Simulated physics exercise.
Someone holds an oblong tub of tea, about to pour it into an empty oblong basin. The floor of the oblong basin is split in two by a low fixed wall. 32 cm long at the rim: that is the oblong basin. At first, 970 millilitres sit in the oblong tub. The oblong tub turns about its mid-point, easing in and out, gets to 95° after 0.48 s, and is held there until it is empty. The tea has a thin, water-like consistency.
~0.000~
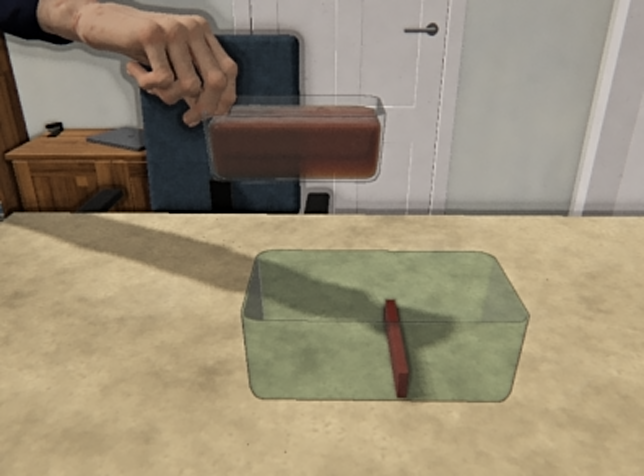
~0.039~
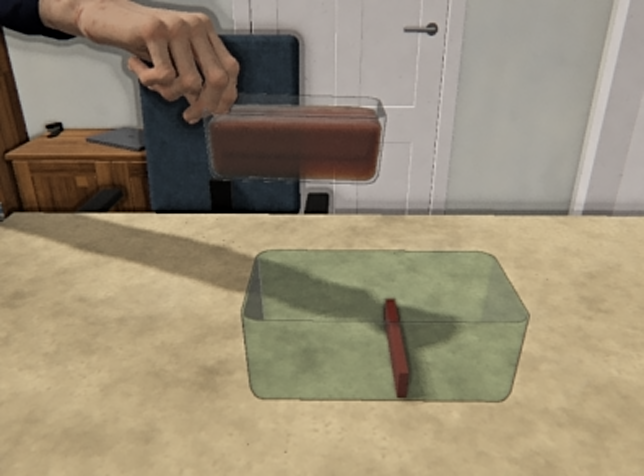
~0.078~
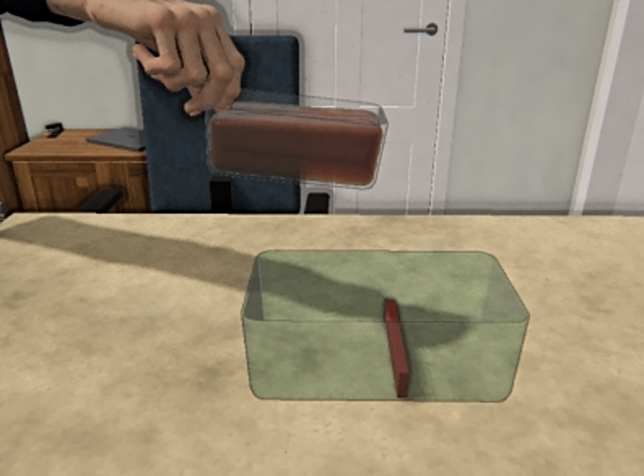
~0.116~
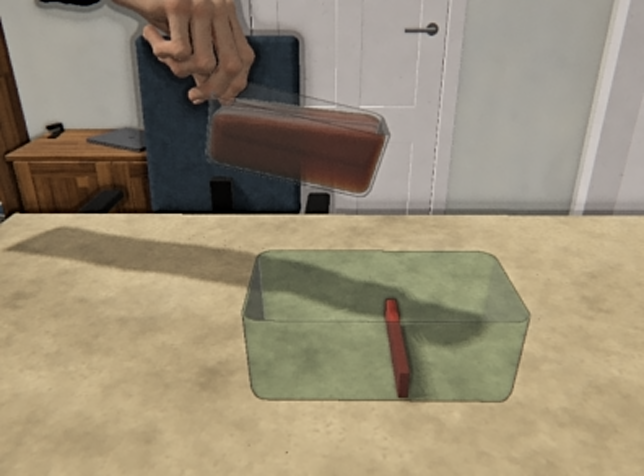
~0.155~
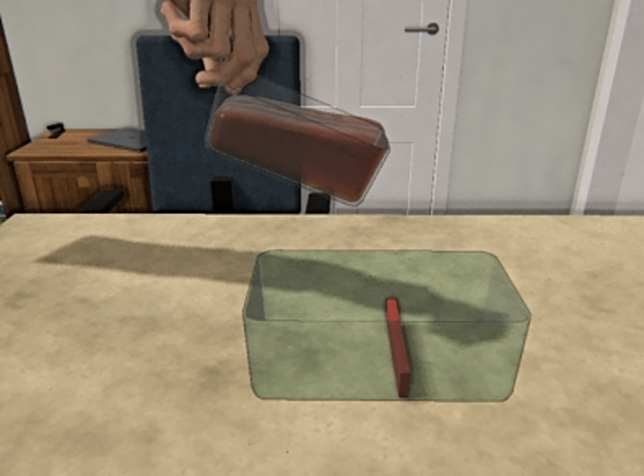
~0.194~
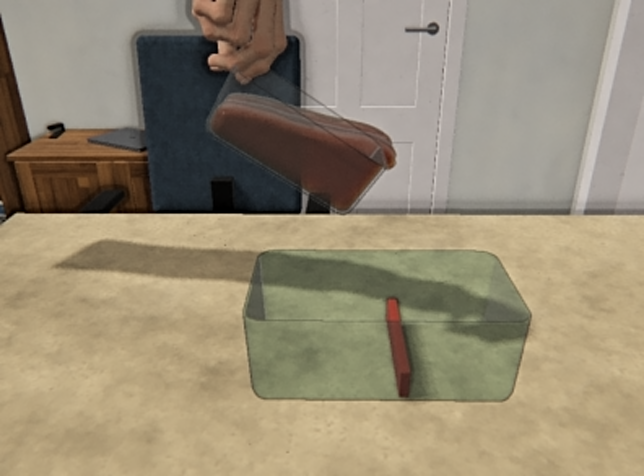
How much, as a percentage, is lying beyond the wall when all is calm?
Around 53 per cent lies beyond the wall.
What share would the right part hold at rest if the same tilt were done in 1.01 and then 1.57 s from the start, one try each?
I'd say 65 percent on the first go, 65 percent on the next.
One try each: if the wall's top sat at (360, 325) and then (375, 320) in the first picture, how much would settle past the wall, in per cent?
Respectively close to 80 and 75 %.
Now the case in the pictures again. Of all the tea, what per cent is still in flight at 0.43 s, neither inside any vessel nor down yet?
At that moment, about 58 percent.
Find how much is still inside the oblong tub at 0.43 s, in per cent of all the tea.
Portion remaining: Approx. 16 per cent.
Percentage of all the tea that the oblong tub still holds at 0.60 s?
Roughly 3 per cent.
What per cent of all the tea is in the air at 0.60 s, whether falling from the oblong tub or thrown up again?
16 in a hundred, give or take.
By 0.43 s the tilt is 92° and 17 per cent is still to pour, 1 is left of the wall and 25 right of it.
By 0.60 s the tilt is 95° and 3 per cent is still to pour, 11 is left of the wall and 65 right of it.
By 0.78 s the tilt is 95° and 1 per cent is still to pour, 18 is left of the wall and 59 right of it.
By 0.98 s the tilt is 95° and 0 per cent is still to pour, 29 is left of the wall and 61 right of it.
At rest 38 per cent lies left of the wall, 53 right of it and 9 outside.
